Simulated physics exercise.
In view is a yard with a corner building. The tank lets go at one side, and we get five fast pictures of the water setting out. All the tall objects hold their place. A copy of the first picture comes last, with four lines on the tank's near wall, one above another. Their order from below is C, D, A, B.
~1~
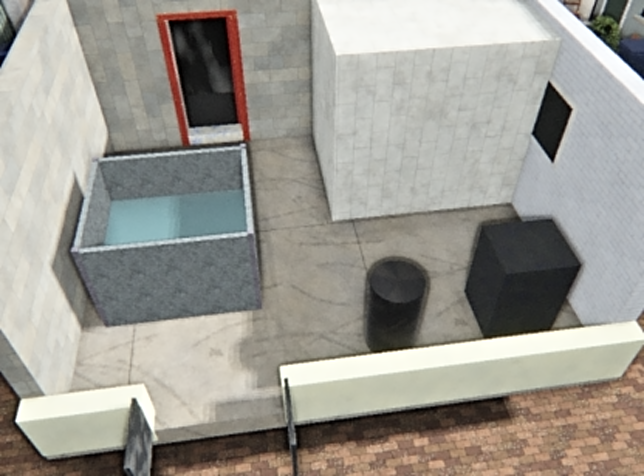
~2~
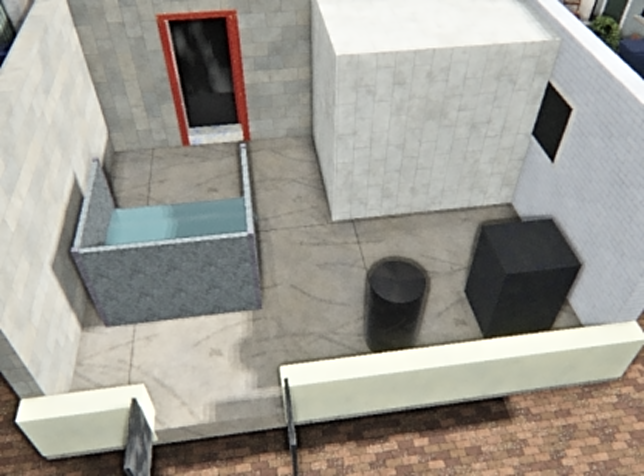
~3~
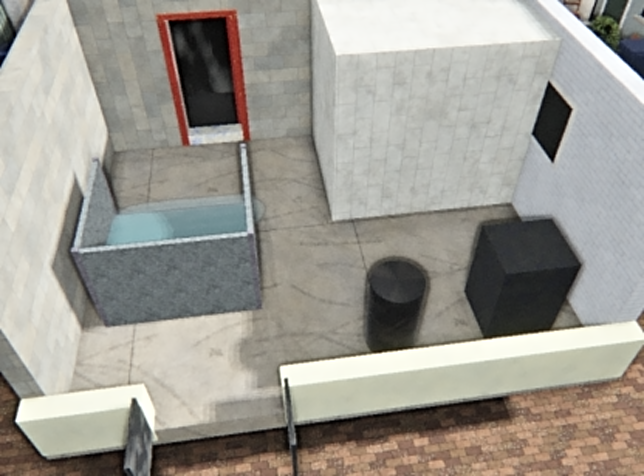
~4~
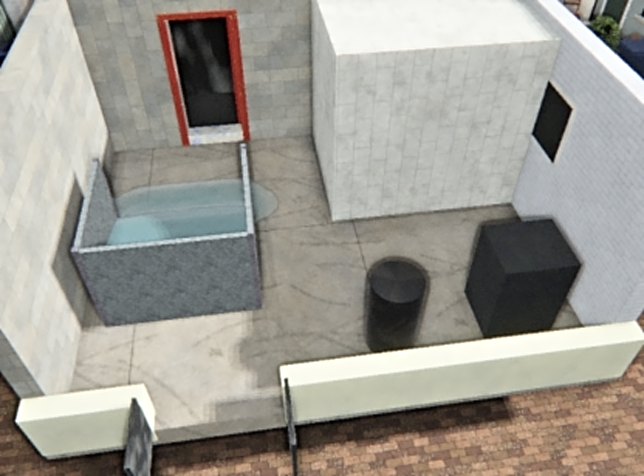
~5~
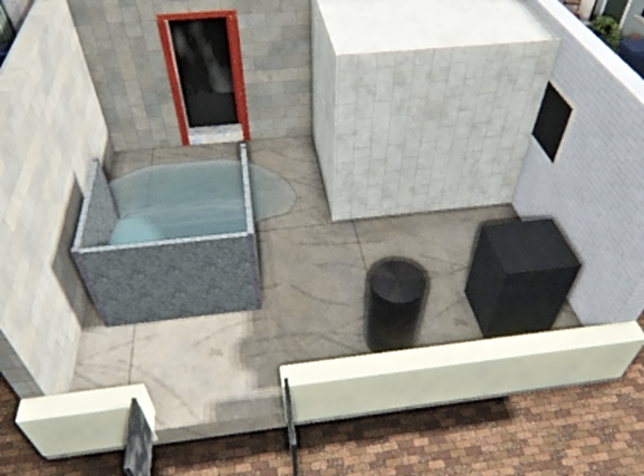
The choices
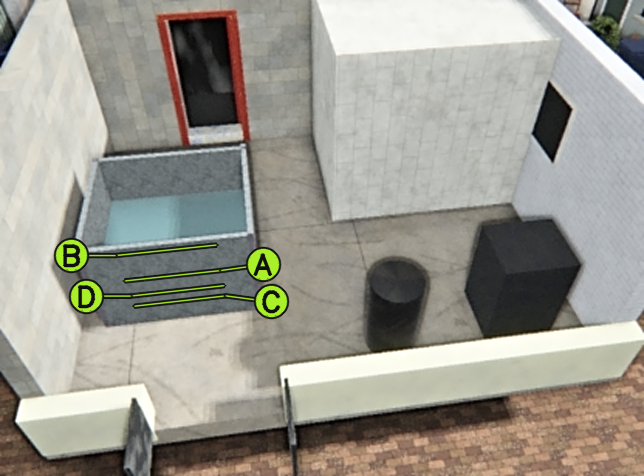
The video shows a walled yard with a stone tank of water below a red-framed doorway; the tank's back wall disappears, and water spreads out across the ground behind the tank and toward the right.
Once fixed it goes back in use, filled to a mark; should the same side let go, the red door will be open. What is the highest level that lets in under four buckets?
Go for C.
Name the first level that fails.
That is level D.
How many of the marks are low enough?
One of them.
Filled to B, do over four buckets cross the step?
Yes, that goes wrong.
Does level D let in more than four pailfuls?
Yes, that goes wrong.
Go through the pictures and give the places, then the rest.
Water in the tank at rest, its middle at (177, 232); foot of the red doorway at (217, 143); open gate at (212, 373).
Water covers 3 % of the ground, its front hidden from here.
Water covers 6 % of the ground, its front hidden from here.
Water covers 12 % of the ground and shows as far out as (262, 198).
Water covers 19 % of the ground and shows as far out as (270, 175).
On the marked copy, A at (173, 275); B at (166, 250); C at (180, 300); D at (177, 290); from the bottom up C, D, A, B.
For level A, dozens of bucketfuls pour in.
For level B, dozens of bucketfuls pour in.
For level C, a bucket or two gets in.
For level D, about 10 bucketfuls get in.
